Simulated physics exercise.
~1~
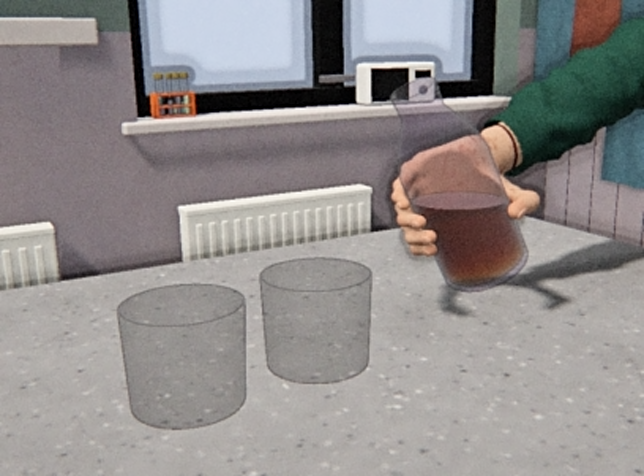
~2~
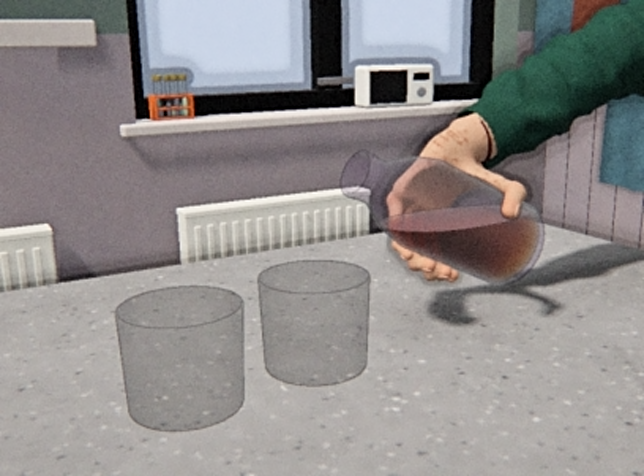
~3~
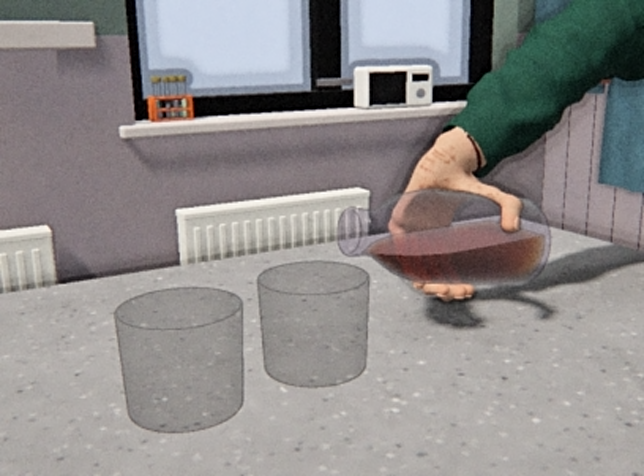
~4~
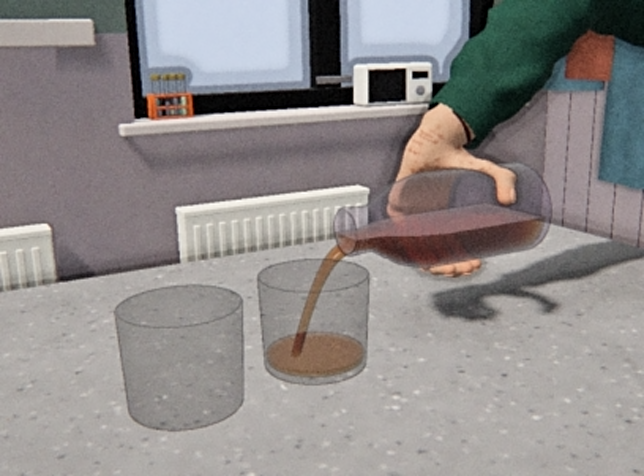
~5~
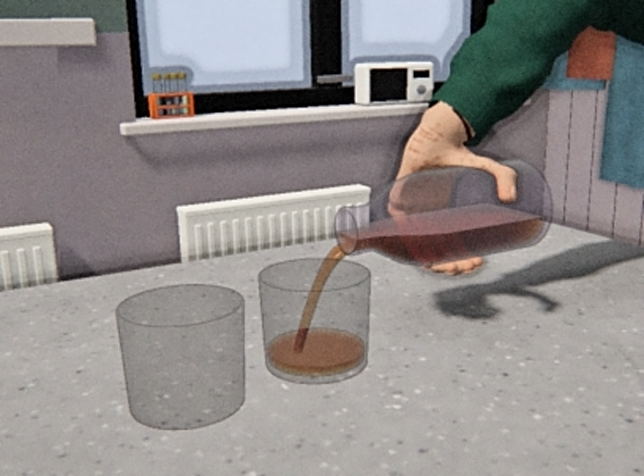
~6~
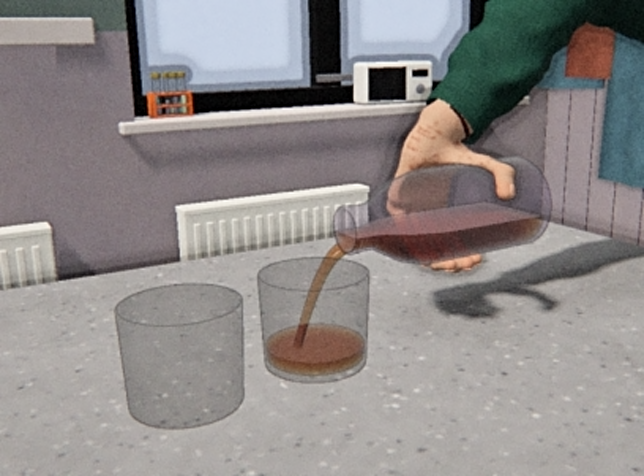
A glass bottle of brown tea, gripped by a hand in a green sleeve, tilts leftward until it lies level above a speckled grey tabletop. Tea then streams from its mouth into the right of two empty glasses, forming a shallow, slowly deepening layer while the left glass stays empty.
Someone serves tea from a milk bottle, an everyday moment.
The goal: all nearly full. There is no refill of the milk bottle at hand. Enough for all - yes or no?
No.
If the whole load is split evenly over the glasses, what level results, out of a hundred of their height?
Level per vessel: Roughly 45 in a hundred.
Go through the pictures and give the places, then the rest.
The milk bottle is on its way; milk bottle (451, 179) tipped 25° with all of its load; two glasses, the last at (186, 349), in the first picture.
The tea nears the lip; milk bottle (435, 210) tipped 65° with all of its load; the first is empty, in the second picture.
The tea nears the lip; milk bottle (437, 237) tipped 80° with all of its load; two glasses, the last at (183, 352), in the third picture.
Pouring; milk bottle (436, 219) tipped 90° with nearly all of its load; the first is nearly empty, in the fourth picture.
Pouring; milk bottle (436, 217) tipped 90° with nearly all of its load; two glasses, the last at (185, 350), in the fifth picture.
Pouring; milk bottle (435, 215) tipped 90° with about three quarters of its load; the first is nearly empty, in the sixth picture.
A moment on, the first is about half full.
Further on, the first is done and the milk bottle has none of its load.
When it is over, the milk bottle is empty with one filled and the next at none of a serving.
